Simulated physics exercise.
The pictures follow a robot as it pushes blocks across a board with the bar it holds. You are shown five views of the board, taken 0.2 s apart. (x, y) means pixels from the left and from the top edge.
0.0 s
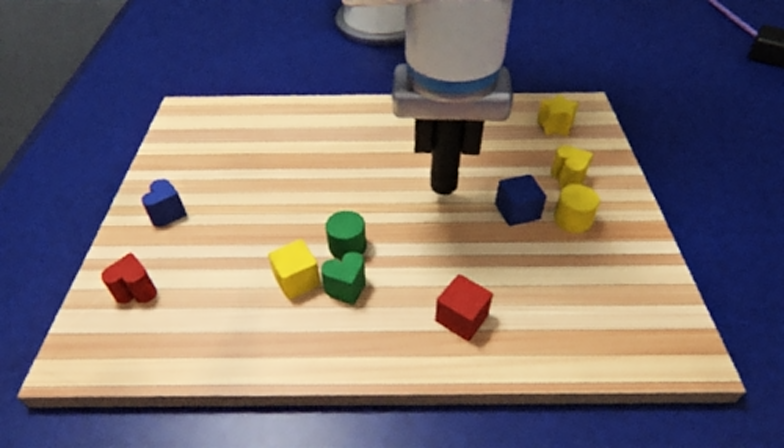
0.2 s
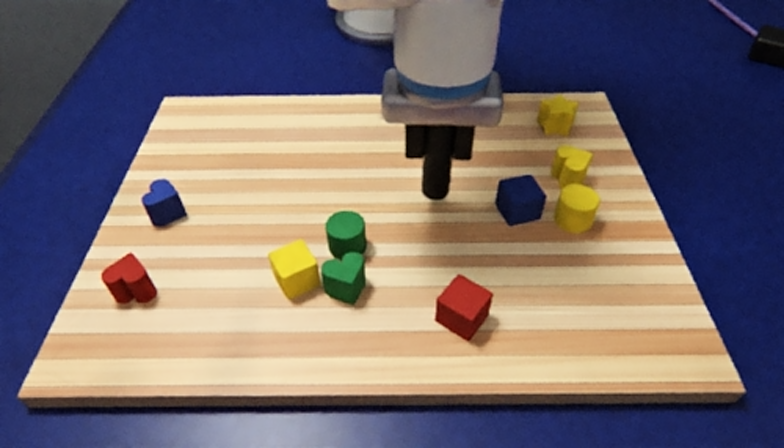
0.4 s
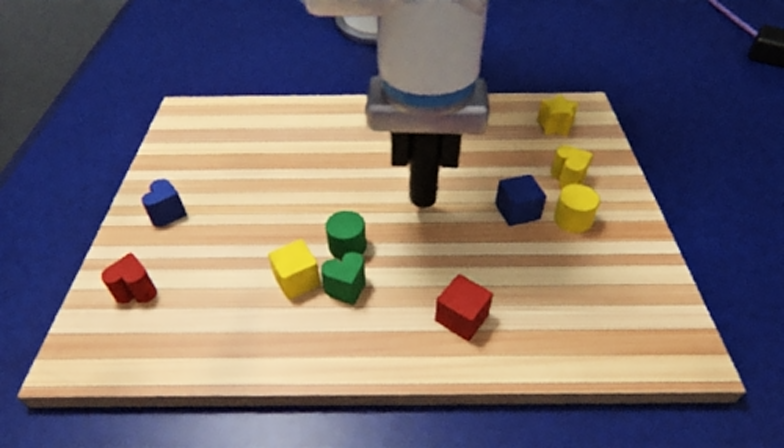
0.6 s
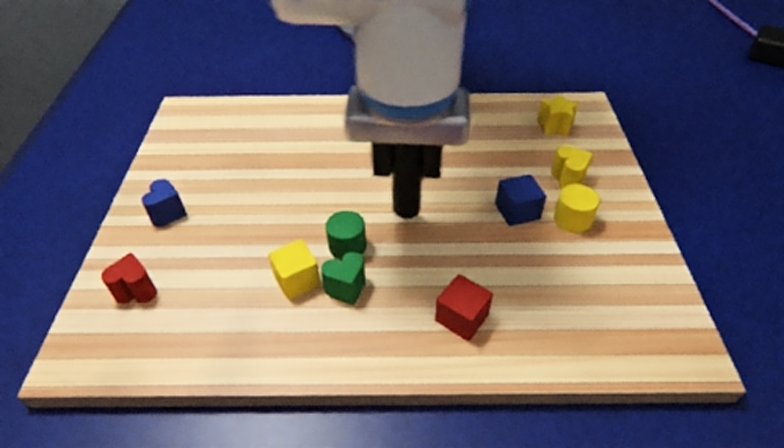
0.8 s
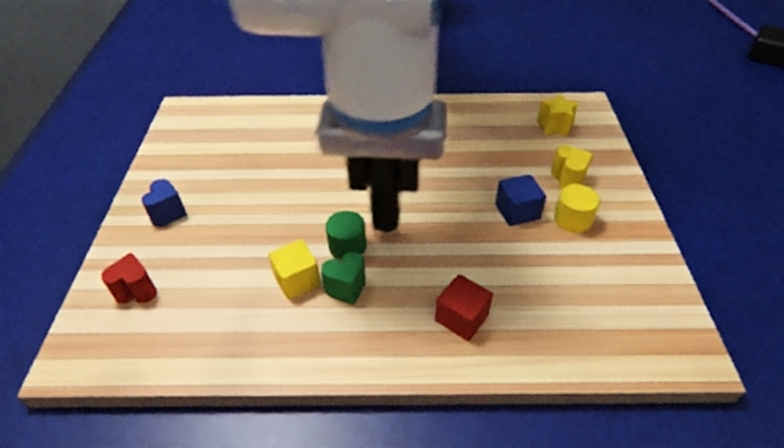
A robot arm with a black bar at its tip moves over a striped wooden board on a blue surface, seen from above and in front by a still camera. Yellow pieces and a blue cube sit at right, green pieces and a yellow cube left of centre, a red cube in front, blue and red pieces at left. The bar glides left and slightly nearer, close to the green cylinder, pushing nothing.
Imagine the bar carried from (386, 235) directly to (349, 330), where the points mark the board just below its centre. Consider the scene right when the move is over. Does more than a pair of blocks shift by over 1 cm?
It seems not.
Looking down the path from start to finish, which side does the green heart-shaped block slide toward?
So, looking from the first point of the path to the last, the green heart-shaped block moves rightwards.
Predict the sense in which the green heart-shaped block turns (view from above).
It turns round clockwise.
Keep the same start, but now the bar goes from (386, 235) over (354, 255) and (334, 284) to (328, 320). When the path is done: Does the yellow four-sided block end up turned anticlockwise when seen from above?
The answer is yes.
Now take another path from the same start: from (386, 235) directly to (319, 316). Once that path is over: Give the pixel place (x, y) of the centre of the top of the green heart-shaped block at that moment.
For the centre of its top, I'd go with (297, 328).
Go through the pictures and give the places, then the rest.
Bar tip at (444, 187); block tops, green heart-shaped block at (344, 267); green cylinder at (345, 224), in the first frame.
Bar at (435, 192); blocks unchanged, in the second frame.
Bar at (423, 199); blocks unchanged, in the third frame.
Bar at (407, 209); blocks unchanged, in the fourth frame.
Bar at (385, 223); green heart-shaped block at (344, 267); green cylinder at (345, 224), in the fifth frame.
What follows on the original path. One third of the way, bar at (374, 252); nothing pushed yet.
Two thirds of the way, bar at (361, 283); green heart-shaped block at (323, 285), turned 45° clockwise.
At the end, bar at (347, 318); green heart-shaped block at (312, 298), turned 110° clockwise; green cylinder in place.
